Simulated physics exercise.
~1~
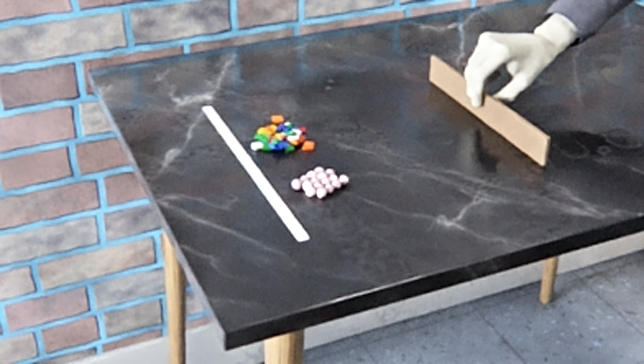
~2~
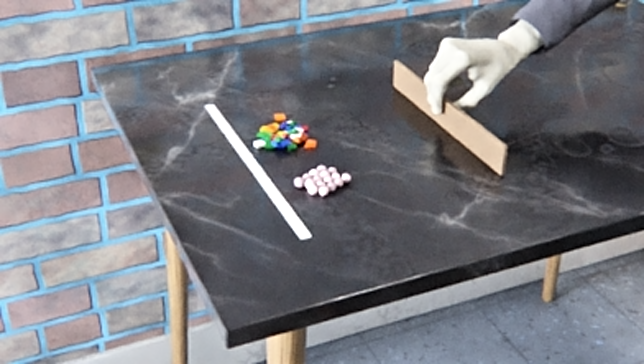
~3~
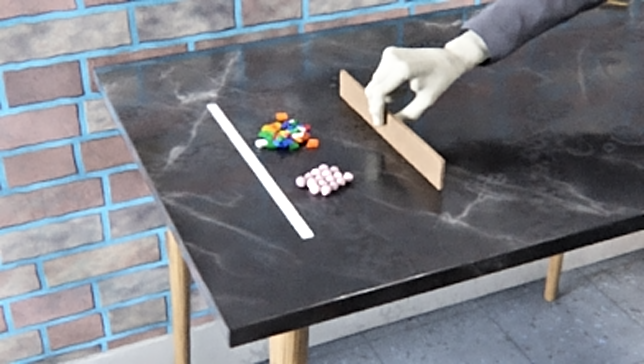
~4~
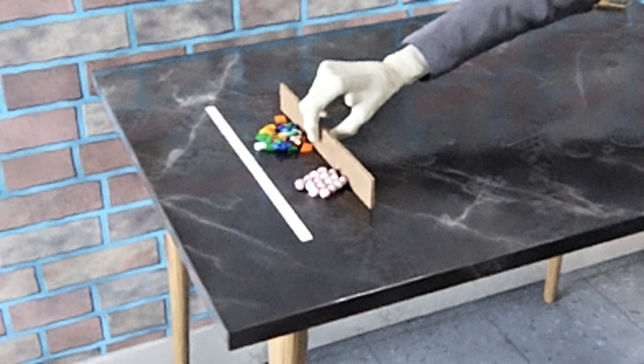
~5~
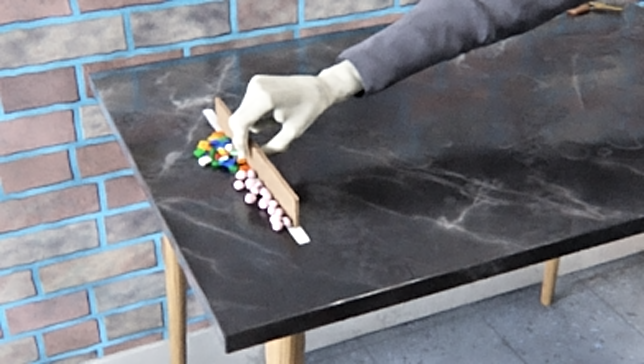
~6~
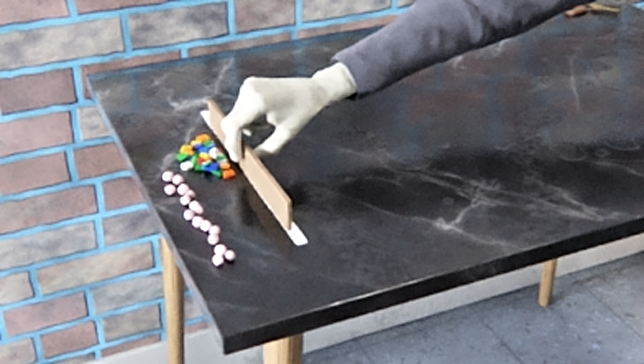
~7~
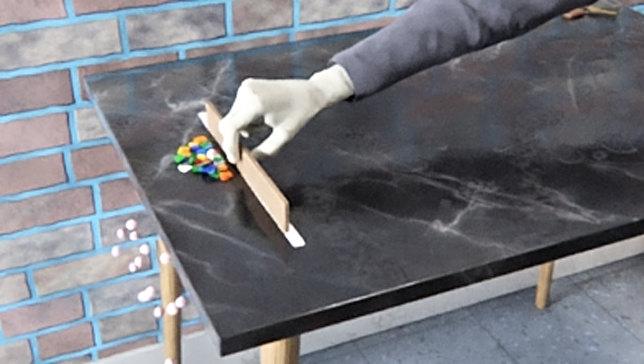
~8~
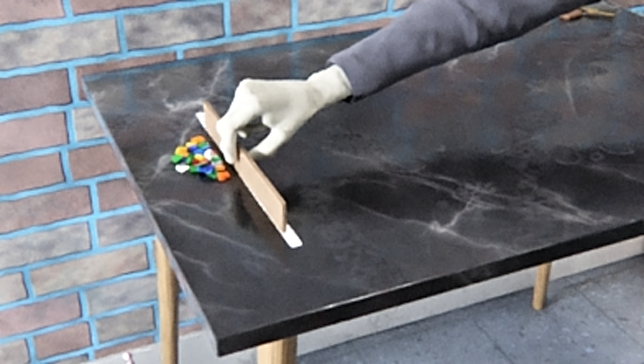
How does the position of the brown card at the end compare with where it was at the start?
At the start the card stands well to the right of the two small piles, away from the white tape. By the end it has moved left and stands upright at the tape.
Gloved hand sweeping brown card left to white tape, pink balls rolling on off the table while multicoloured pieces stay on.
